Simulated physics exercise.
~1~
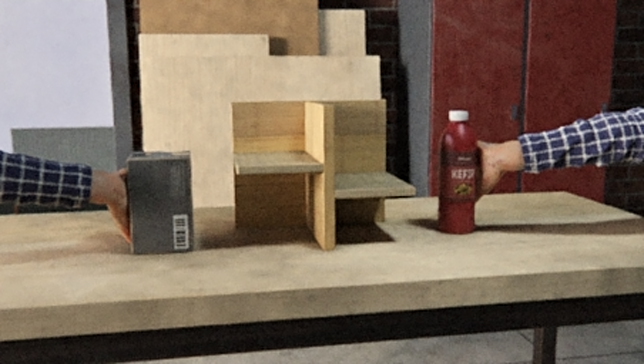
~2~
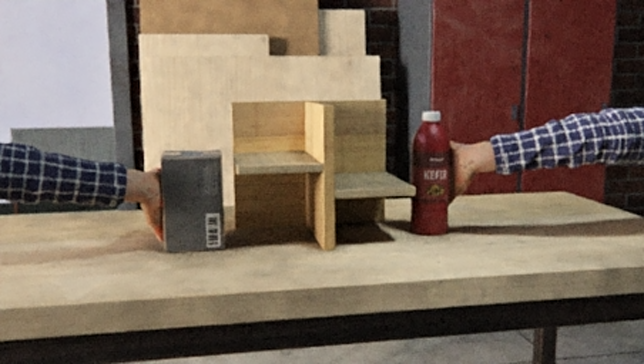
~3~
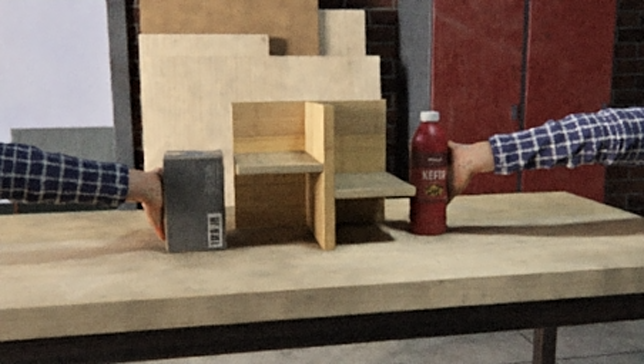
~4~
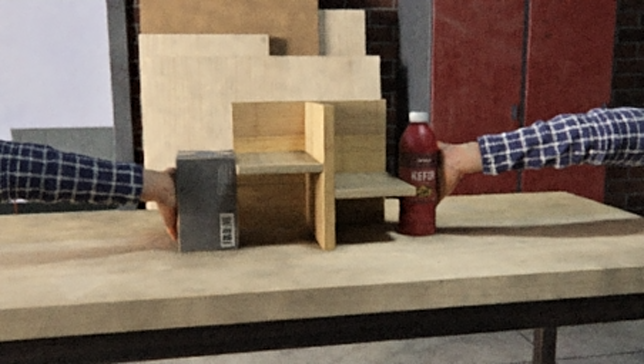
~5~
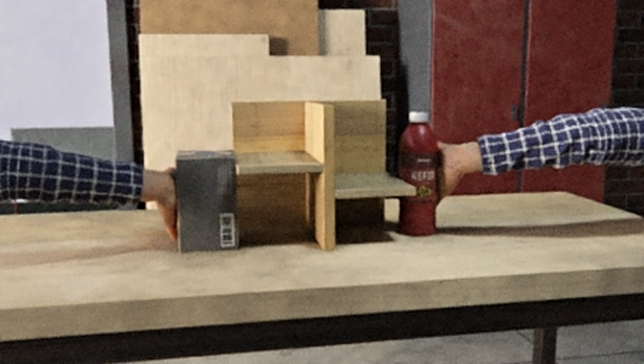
On a wooden table, two hands in checked sleeves slid a grey box rightward and an upright red bottle leftward toward a low wooden shelf, paused, then nudged them closer until both stopped at its edges, with the hands still holding them.
